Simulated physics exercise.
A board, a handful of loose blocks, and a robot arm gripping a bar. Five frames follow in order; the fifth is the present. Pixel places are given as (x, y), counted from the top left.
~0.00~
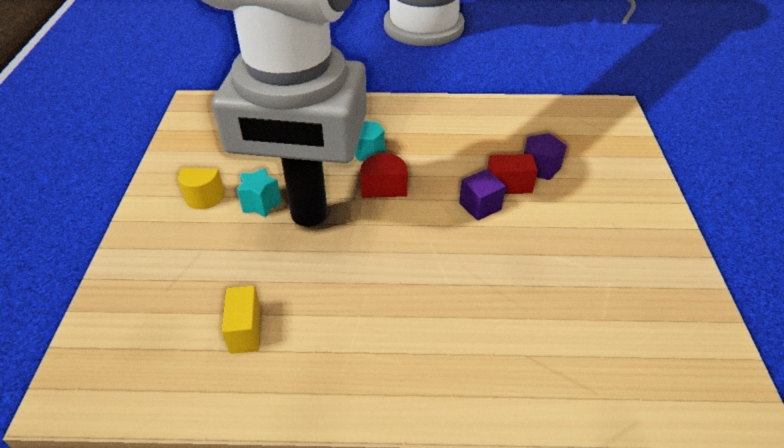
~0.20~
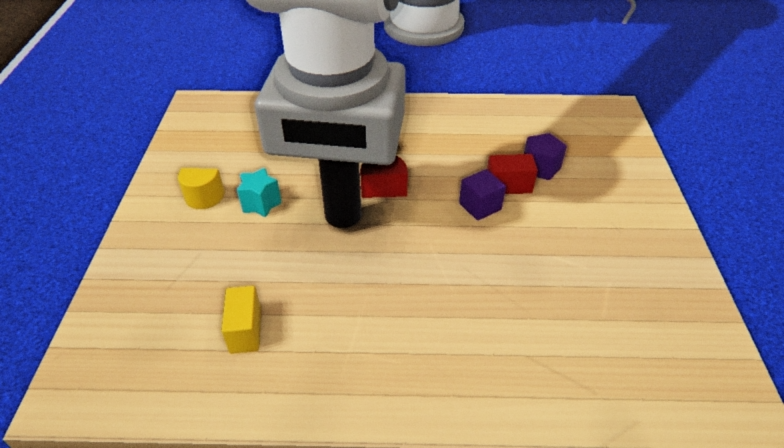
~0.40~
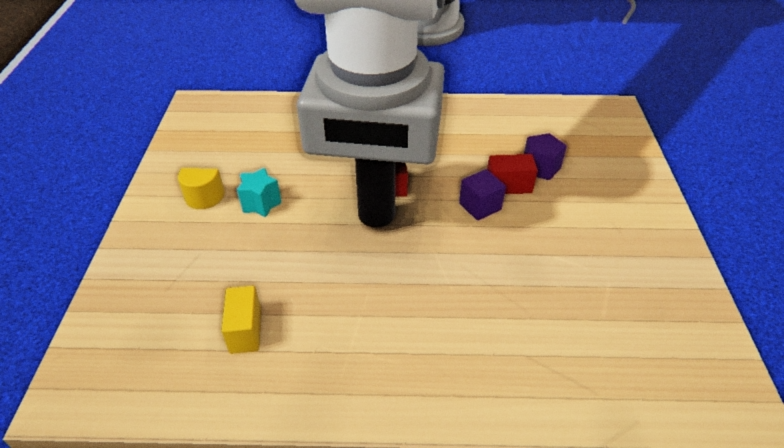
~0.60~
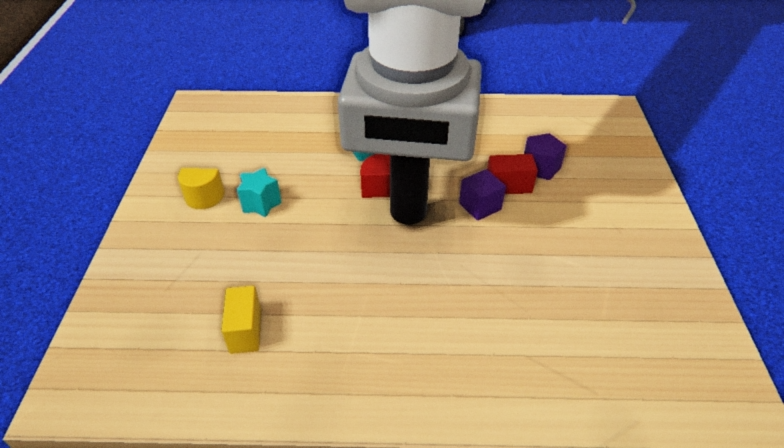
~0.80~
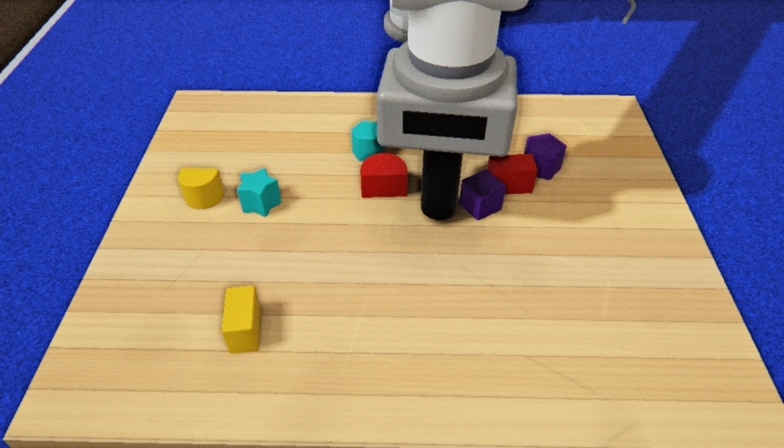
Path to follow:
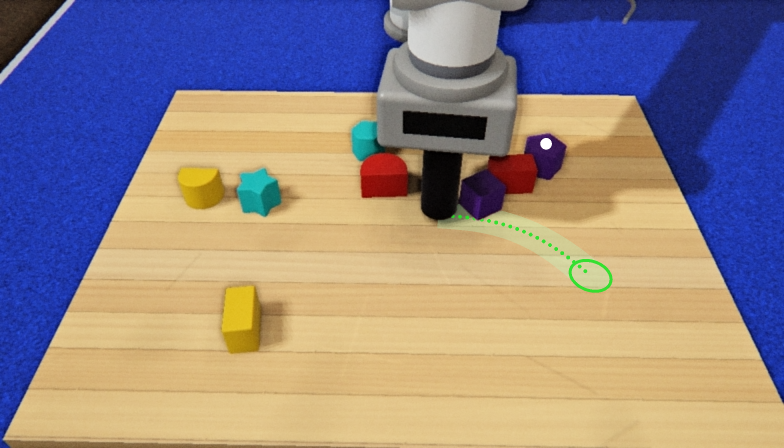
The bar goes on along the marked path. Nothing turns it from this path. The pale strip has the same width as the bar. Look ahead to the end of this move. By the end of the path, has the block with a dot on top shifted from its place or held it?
That block stays in place.
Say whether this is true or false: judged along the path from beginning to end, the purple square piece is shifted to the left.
Verdict: True.
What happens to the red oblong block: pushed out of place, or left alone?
It shifts position.
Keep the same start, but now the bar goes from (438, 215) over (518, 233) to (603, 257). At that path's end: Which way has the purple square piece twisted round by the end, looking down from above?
It is turned anticlockwise.
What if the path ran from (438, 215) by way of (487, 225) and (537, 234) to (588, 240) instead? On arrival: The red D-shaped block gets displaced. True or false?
My answer: False.
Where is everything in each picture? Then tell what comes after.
In the first frame, tip of the bar (309, 214), middles of tops, purple square piece (484, 182), red oblong block (513, 162), purple five-sided block (546, 144).
In the second frame, bar (343, 215), nothing pushed.
In the third frame, bar (377, 215), nothing pushed.
In the fourth frame, bar (408, 212), nothing pushed.
In the fifth frame, bar (439, 208), purple square piece (484, 182), red oblong block (513, 162), purple five-sided block (546, 144).
The line goes from (438, 215) over (492, 222) and (544, 242) to (590, 275); the dot is on the purple five-sided block.
The first path, step by step. One third of the way, bar (495, 214); purple square piece (505, 175), turned 50° anticlockwise; red oblong block (520, 158), turned 15° clockwise.
Two thirds of the way, bar (548, 235); purple square piece (505, 175), turned 50° anticlockwise; red oblong block (520, 158), turned 15° clockwise.
At the end, bar (593, 268); purple square piece (505, 175), turned 50° anticlockwise; red oblong block (520, 158), turned 15° clockwise; purple five-sided block unmoved.
